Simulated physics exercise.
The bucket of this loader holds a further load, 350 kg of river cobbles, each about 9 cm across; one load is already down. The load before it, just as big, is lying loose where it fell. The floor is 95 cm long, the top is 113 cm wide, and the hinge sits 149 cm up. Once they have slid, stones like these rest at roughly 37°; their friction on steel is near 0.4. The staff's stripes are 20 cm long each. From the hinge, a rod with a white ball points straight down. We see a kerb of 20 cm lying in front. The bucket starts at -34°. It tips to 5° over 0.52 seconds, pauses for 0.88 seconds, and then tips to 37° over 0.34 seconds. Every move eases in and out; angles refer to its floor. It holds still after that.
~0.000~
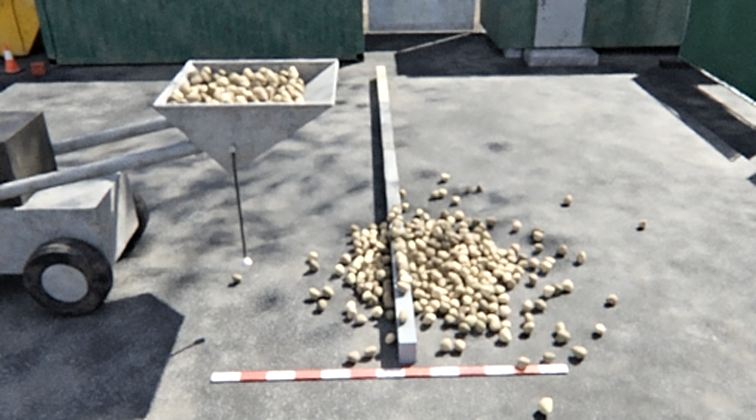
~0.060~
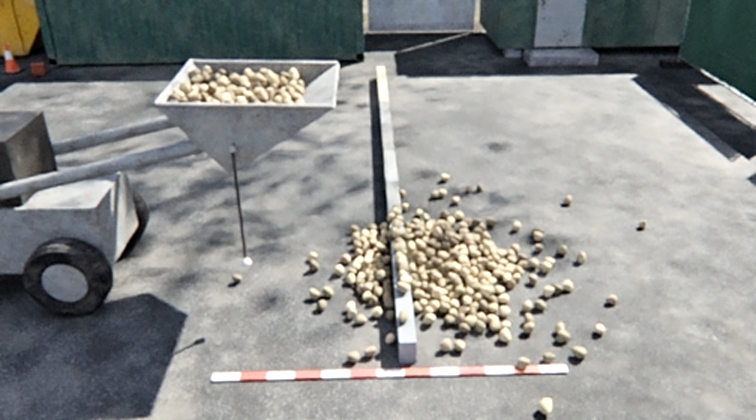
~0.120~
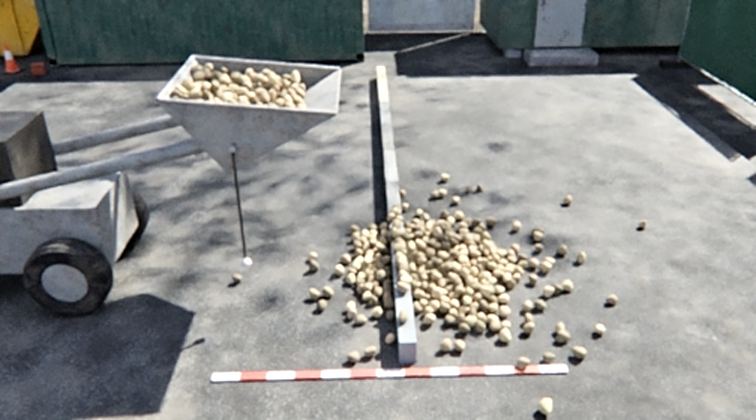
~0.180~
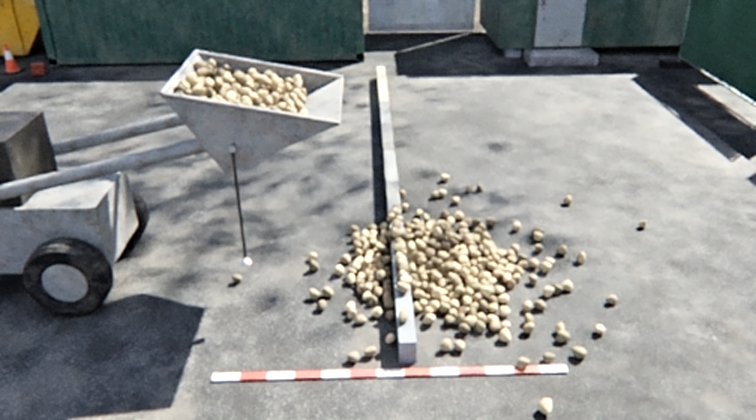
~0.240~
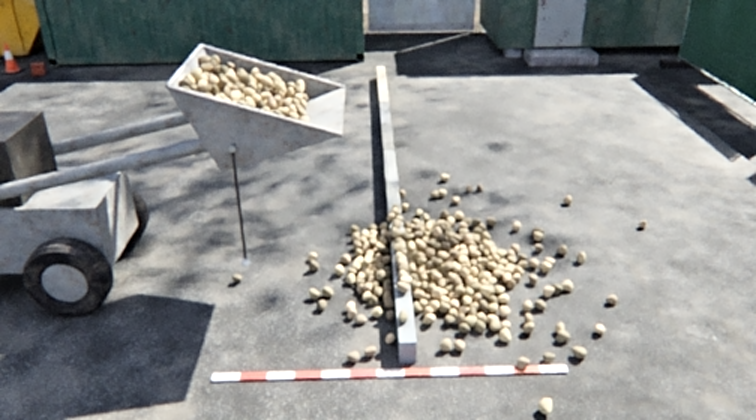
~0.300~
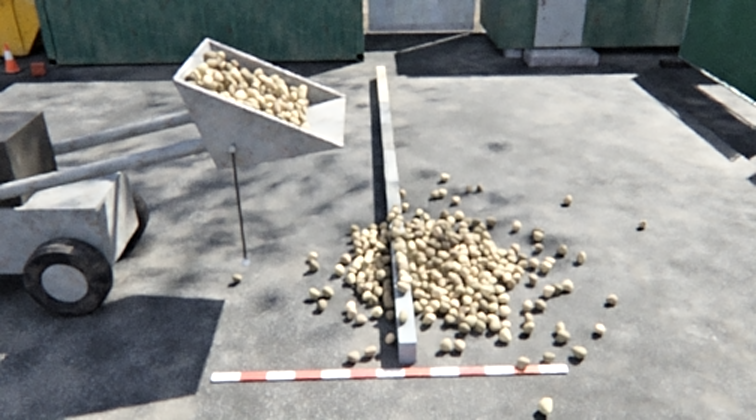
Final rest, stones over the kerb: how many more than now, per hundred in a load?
10 per hundred.
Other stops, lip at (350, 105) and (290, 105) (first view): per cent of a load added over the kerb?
Roughly 25 and 0 percent, in that order.
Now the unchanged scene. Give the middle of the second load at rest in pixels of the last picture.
Roughly at pixel (365, 259).
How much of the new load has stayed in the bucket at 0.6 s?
Close to 100 in a hundred.
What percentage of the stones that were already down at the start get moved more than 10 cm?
Close to 5 per cent.
After 0.4 s the floor is at -0°; in per cent of one load, 100 in the bucket, 23 on this side of the kerb, 77 over the kerb; the foremost stones are at (583, 256).
After 0.6 s the floor is at 5°; in per cent of one load, 100 in the bucket, 23 on this side of the kerb, 77 over the kerb; the foremost stones are at (583, 256).
After 2.2 s the floor is at 37°; in per cent of one load, 35 in the bucket, 88 on this side of the kerb, 77 over the kerb; the foremost stones are at (583, 256).
After 4.8 s the floor is at 37°; in per cent of one load, 0 in the bucket, 113 on this side of the kerb, 87 over the kerb; the foremost stones are at (583, 256). Net gain over the kerb, 10.
